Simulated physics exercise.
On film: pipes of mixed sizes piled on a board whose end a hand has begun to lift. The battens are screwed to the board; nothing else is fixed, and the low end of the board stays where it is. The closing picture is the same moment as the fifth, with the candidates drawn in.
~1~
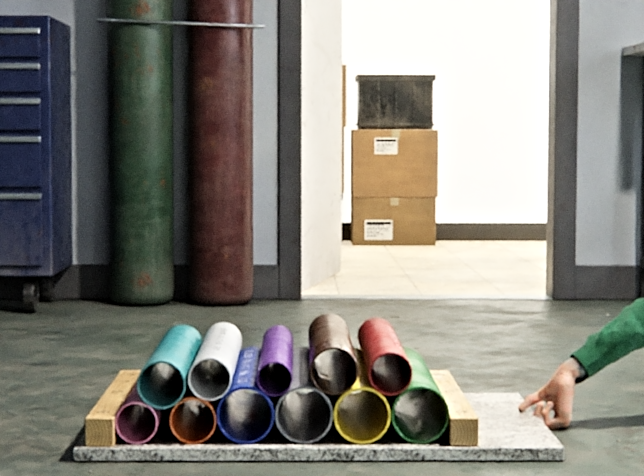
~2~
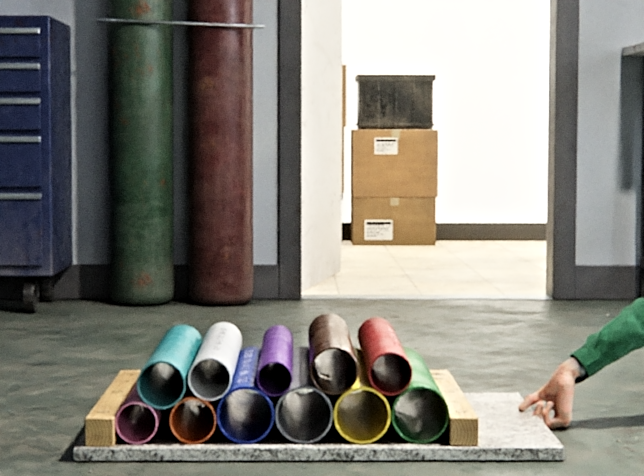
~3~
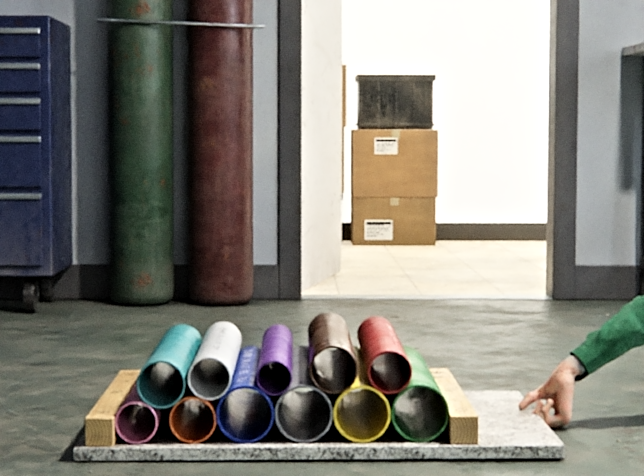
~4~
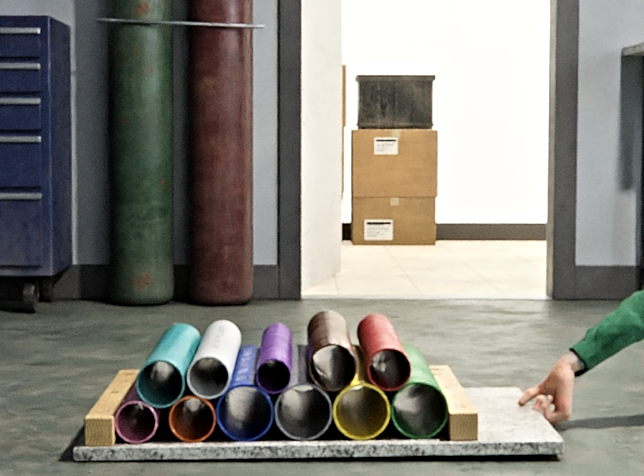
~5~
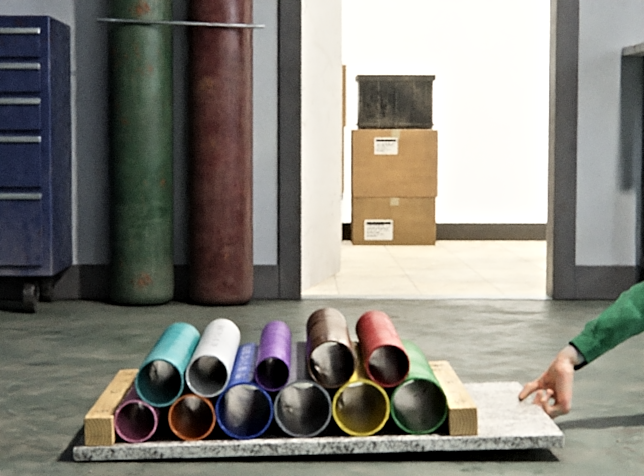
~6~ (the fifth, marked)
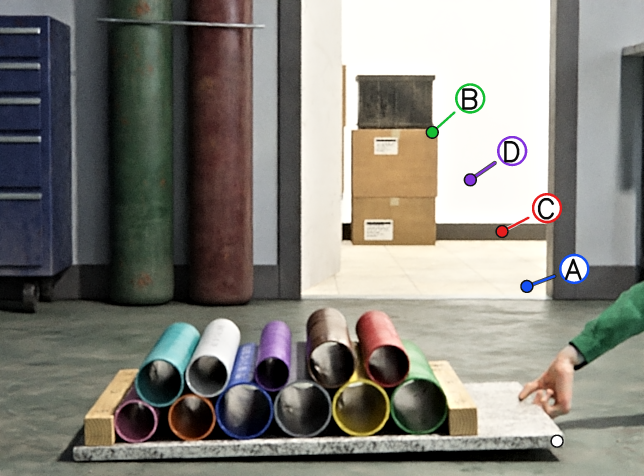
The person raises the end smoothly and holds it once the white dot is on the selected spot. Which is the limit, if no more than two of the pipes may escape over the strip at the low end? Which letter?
The answer is mark C.
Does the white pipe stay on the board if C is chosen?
No, with C.
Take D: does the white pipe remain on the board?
No, with D.
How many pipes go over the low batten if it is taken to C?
It comes to two.
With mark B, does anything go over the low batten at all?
Yes, at B.
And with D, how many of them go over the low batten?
The count is five.
On the marked copy, A at (527, 286); B at (432, 132); C at (502, 231); D at (471, 180); the white dot at (557, 441).
Following C. Soon after the start, board at 16°.
Later, board at 28°.
In the end, board at 28°, two over the low batten (turquoise, white).
As for the rest, A one over the low batten (turquoise); B five over the low batten; D five over the low batten.
